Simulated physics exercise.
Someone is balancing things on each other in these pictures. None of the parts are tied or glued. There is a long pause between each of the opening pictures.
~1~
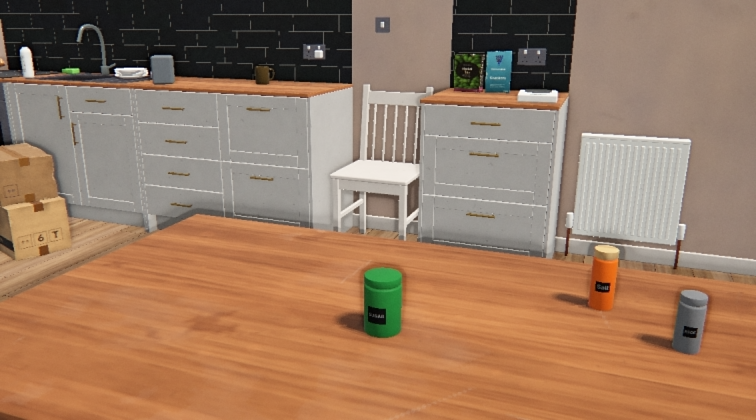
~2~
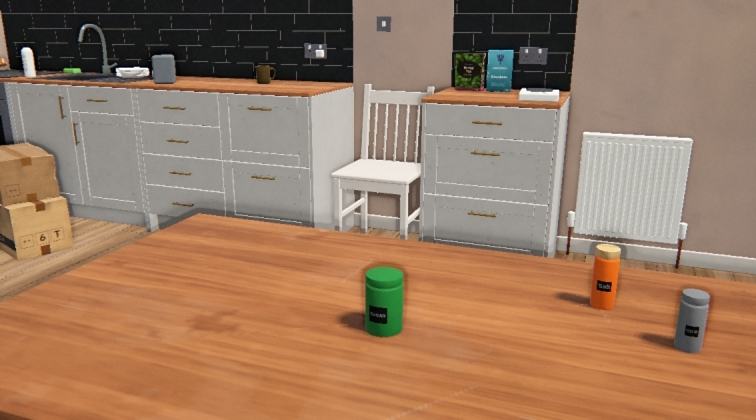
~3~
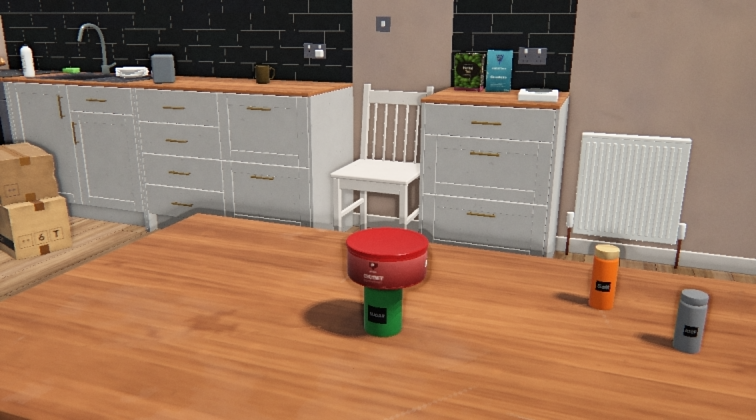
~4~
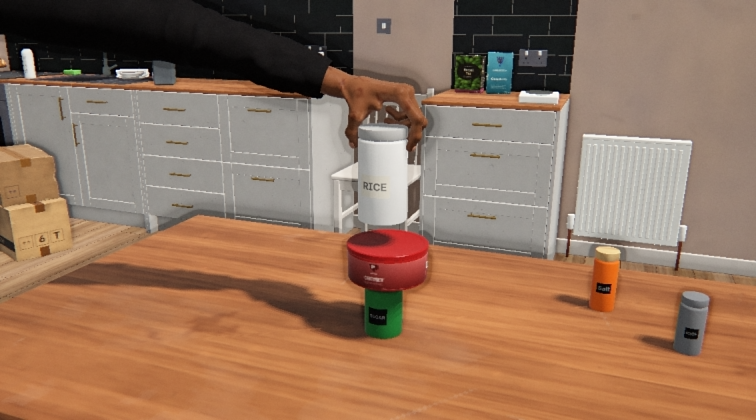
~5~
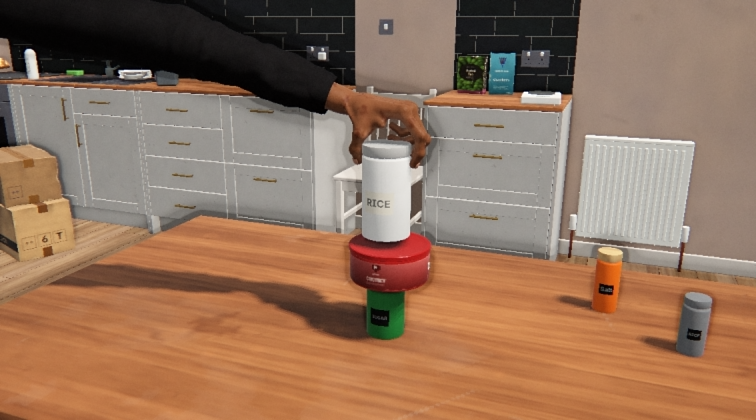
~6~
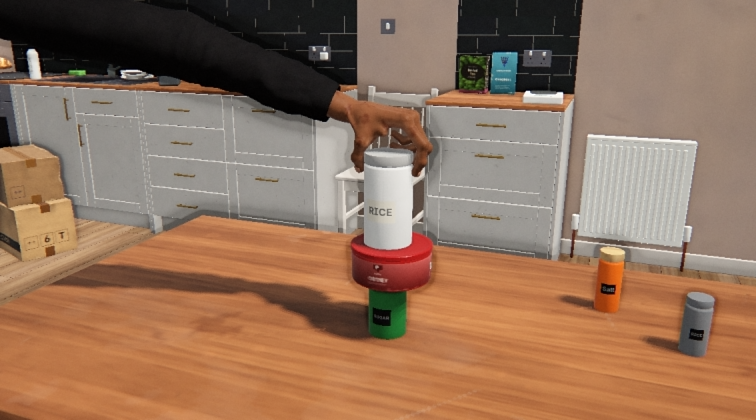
A dark-sleeved arm reaches in from the left and lowers a white jar marked rice onto a red tin atop a green jar, its fingers still around the lid. The stack stands on a wooden table, with orange and grey containers to the right. Seen from slightly above across a kitchen with grey cabinets and a white chair, the view stays nearly still, shifting only faintly.
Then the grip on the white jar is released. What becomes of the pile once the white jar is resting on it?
Stable.
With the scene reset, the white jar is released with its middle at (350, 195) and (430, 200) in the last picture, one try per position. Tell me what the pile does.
First try: It comes apart; second try: It comes apart.
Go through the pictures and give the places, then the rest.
In the first frame, the last thing is not in view yet; green jar (383, 302).
In the second frame, the last thing is not in view yet; grey shaker (692, 321).
In the third frame, the last thing is not in view yet; green jar (383, 301).
The fourth frame shows coming down; white jar (383, 174); grey shaker (691, 323).
The fifth frame shows coming down; white jar (386, 190); green jar (386, 304).
The sixth frame shows in place under the hand; white jar (388, 198); grey shaker (696, 324).
Then, 0.20 s later than the last frame, all is still.
Then, 0.40 s later than the last frame, white jar resting near (388, 199).
When it is over, all 5 as before. End places, in pixels of the last picture, white jar near (388, 199). The pile stays up.
